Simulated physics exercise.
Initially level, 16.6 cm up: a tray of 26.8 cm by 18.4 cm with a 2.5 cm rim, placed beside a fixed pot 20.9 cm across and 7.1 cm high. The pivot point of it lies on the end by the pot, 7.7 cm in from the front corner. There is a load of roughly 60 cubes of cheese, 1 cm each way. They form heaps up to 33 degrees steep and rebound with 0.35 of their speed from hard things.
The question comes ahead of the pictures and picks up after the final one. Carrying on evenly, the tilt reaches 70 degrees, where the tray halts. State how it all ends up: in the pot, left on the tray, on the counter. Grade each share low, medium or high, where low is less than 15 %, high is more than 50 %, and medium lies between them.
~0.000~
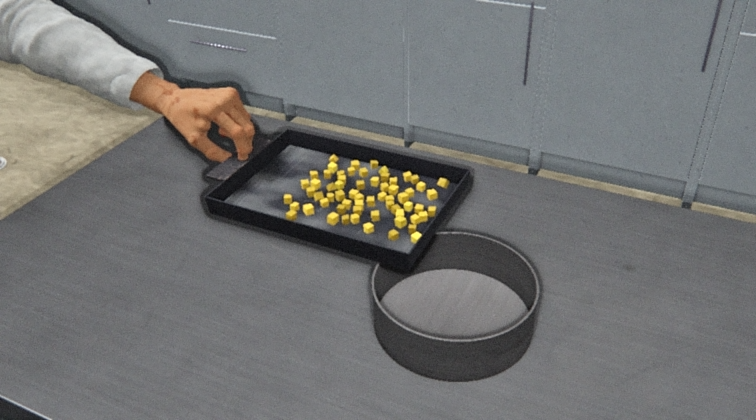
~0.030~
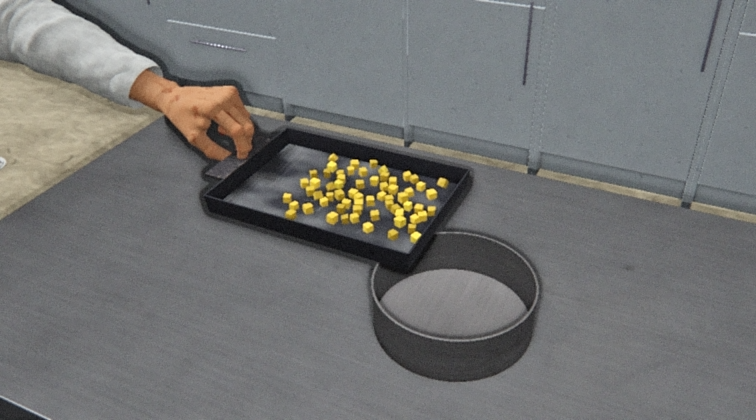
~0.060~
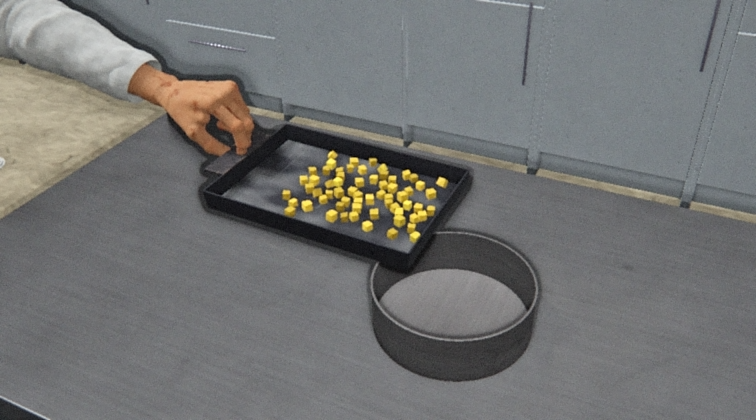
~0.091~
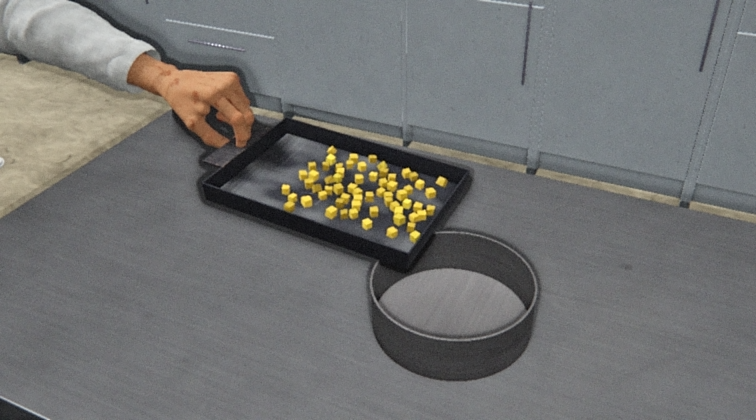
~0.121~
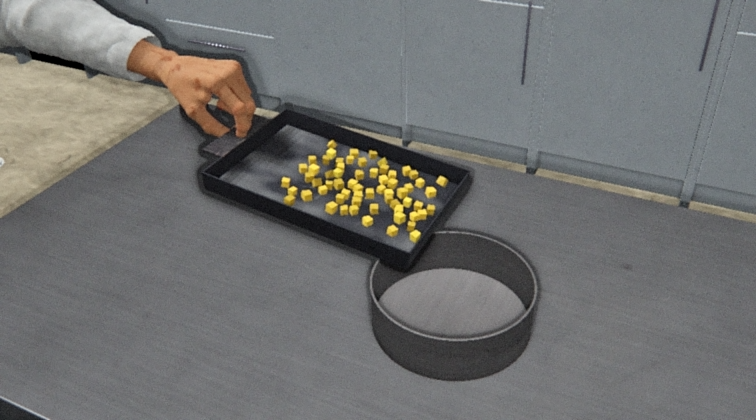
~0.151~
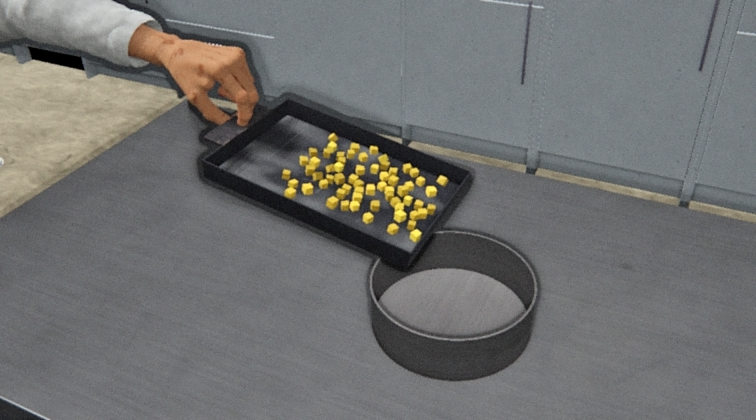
Shares - pot: Medium, tray: High, counter: Low.
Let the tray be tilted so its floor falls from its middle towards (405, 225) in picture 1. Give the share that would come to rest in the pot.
The share comes to about 20 in a hundred.
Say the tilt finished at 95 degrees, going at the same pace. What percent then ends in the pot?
I'd say close to 65 percent.
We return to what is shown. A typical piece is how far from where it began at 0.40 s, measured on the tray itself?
It has moved some 1 cm from its start.
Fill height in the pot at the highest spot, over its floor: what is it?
Roughly 1.0 cm up.
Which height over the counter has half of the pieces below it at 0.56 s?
The halfway mark is near 20 cm.
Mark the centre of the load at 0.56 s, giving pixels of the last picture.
Roughly pixel (437, 196).
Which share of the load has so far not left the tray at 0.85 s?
Some 65 per cent of the load.
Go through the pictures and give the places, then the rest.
In the first frame, tray tilt 0 degrees, front corners at (207, 196) and (408, 252); middle of the pieces at (359, 198); pot at (455, 281).
In the second frame, tray tilt 0 degrees, front corners at (207, 195) and (407, 252); middle of the pieces at (358, 198).
In the third frame, tray tilt 2 degrees, front corners at (206, 190) and (407, 252); middle of the pieces at (358, 196).
In the fourth frame, tray tilt 4 degrees, front corners at (205, 182) and (408, 252), lowest corner right back; middle of the pieces at (357, 193).
In the fifth frame, tray tilt 7 degrees, front corners at (204, 172) and (409, 251), lowest corner right back; middle of the pieces at (358, 189).
In the sixth frame, tray tilt 11 degrees, front corners at (205, 160) and (410, 251), lowest corner right back; middle of the pieces at (359, 185); pot at (453, 280). Its pace works out near 120 degrees a second.
After 0.40 s, tilt 41 degrees; the tray holds 100 %, the pot 0 %.
Then, at 0.56 s, tilt 60 degrees; the tray holds 100 %, the pot 0 %.
After 0.85 s, tilt 70 degrees; the tray holds 65 %, the pot 20 %.
By 1.9 s all is still; pot 30 %, tray 65 %, counter 5 %.
